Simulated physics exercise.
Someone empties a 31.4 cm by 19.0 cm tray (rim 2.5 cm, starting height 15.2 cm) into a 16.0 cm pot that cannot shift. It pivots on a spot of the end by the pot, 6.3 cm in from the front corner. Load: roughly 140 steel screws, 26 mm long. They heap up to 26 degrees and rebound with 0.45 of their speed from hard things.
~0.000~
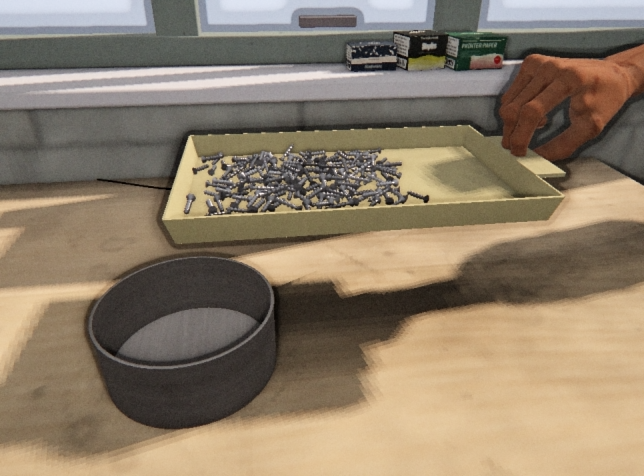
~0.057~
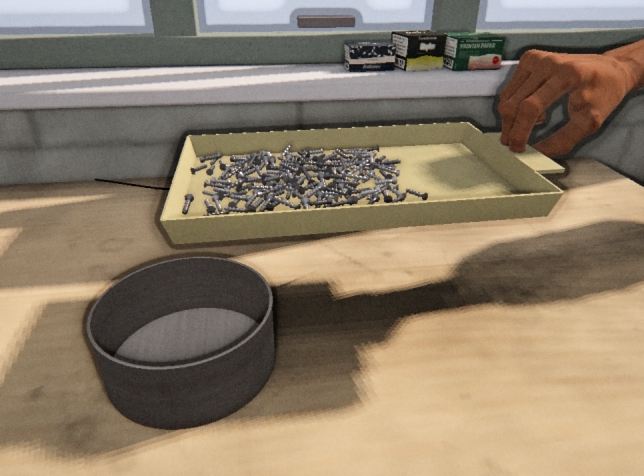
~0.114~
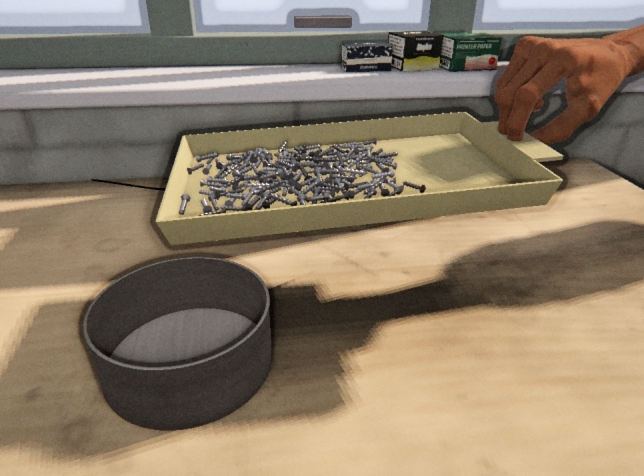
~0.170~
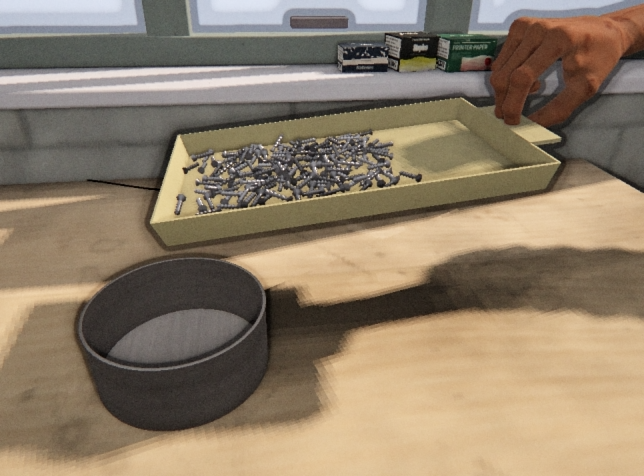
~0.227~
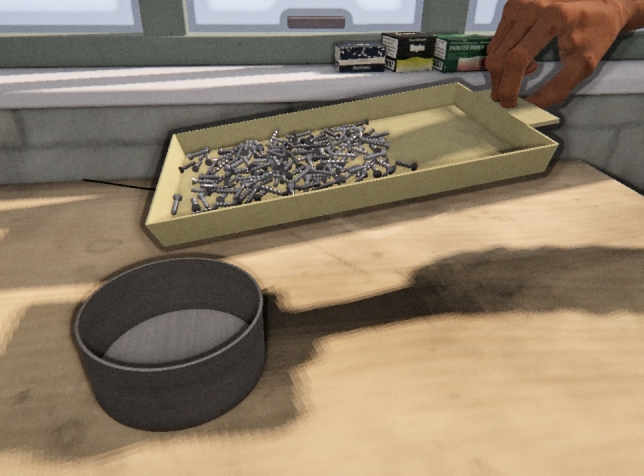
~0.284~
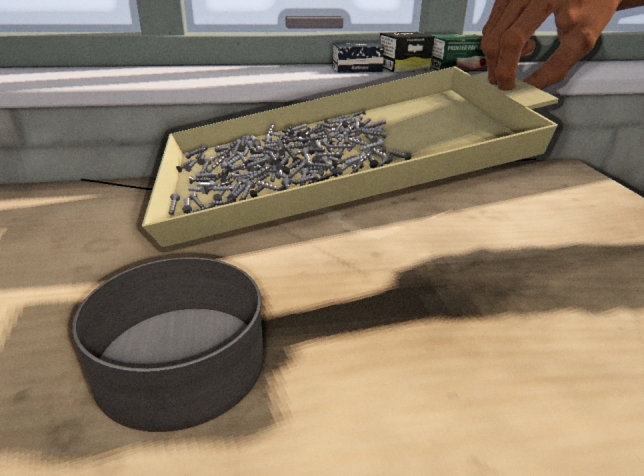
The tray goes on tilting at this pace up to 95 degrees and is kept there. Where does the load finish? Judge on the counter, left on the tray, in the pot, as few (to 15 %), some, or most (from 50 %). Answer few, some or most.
Counter: Some, tray: Few, pot: Most.
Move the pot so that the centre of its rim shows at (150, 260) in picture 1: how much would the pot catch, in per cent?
About 80 per cent.
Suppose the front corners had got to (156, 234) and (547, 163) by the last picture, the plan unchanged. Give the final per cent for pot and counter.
Pot 90, counter 10.
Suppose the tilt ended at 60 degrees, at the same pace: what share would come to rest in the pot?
It would be near 5 per cent.
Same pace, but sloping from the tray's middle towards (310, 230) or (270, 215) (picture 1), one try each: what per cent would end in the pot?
Some 90 and 100 per cent.
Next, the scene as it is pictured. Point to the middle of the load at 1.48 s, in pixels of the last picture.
Near (156, 179).
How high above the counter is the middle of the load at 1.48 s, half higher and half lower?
Roughly 18 cm.
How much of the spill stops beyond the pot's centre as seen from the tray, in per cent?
Some 100 per cent.
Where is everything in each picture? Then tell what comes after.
Tray tilt 0 degrees, front corners at (172, 215) and (555, 194); middle of the pieces at (309, 177); pot at (185, 303), in the first frame.
Tray tilt 1 degrees, front corners at (170, 216) and (553, 190); middle of the pieces at (307, 176), in the second frame.
Tray tilt 3 degrees, front corners at (165, 217) and (552, 178); middle of the pieces at (304, 172), in the third frame.
Tray tilt 6 degrees, front corners at (160, 218) and (550, 161), lowest corner left front; middle of the pieces at (299, 166), in the fourth frame.
Tray tilt 9 degrees, front corners at (155, 219) and (547, 143), lowest corner left front; middle of the pieces at (295, 160), in the fifth frame.
Tray tilt 12 degrees, front corners at (151, 220) and (546, 124), lowest corner left front; middle of the pieces at (291, 154); pot at (171, 305). Its pace works out near 55 degrees a second, in the sixth frame.
After 1.00 s, tilt 51 degrees; the tray holds 100 %, the pot 0 %.
Then, at 1.48 s, tilt 77 degrees; the tray holds 90 %, the pot 5 %.
After 2.03 s, tilt 95 degrees; the tray holds 0 %, the pot 60 %.
In the end, at 3.0 s, counter 35 %, tray 0 %, pot 65 %.
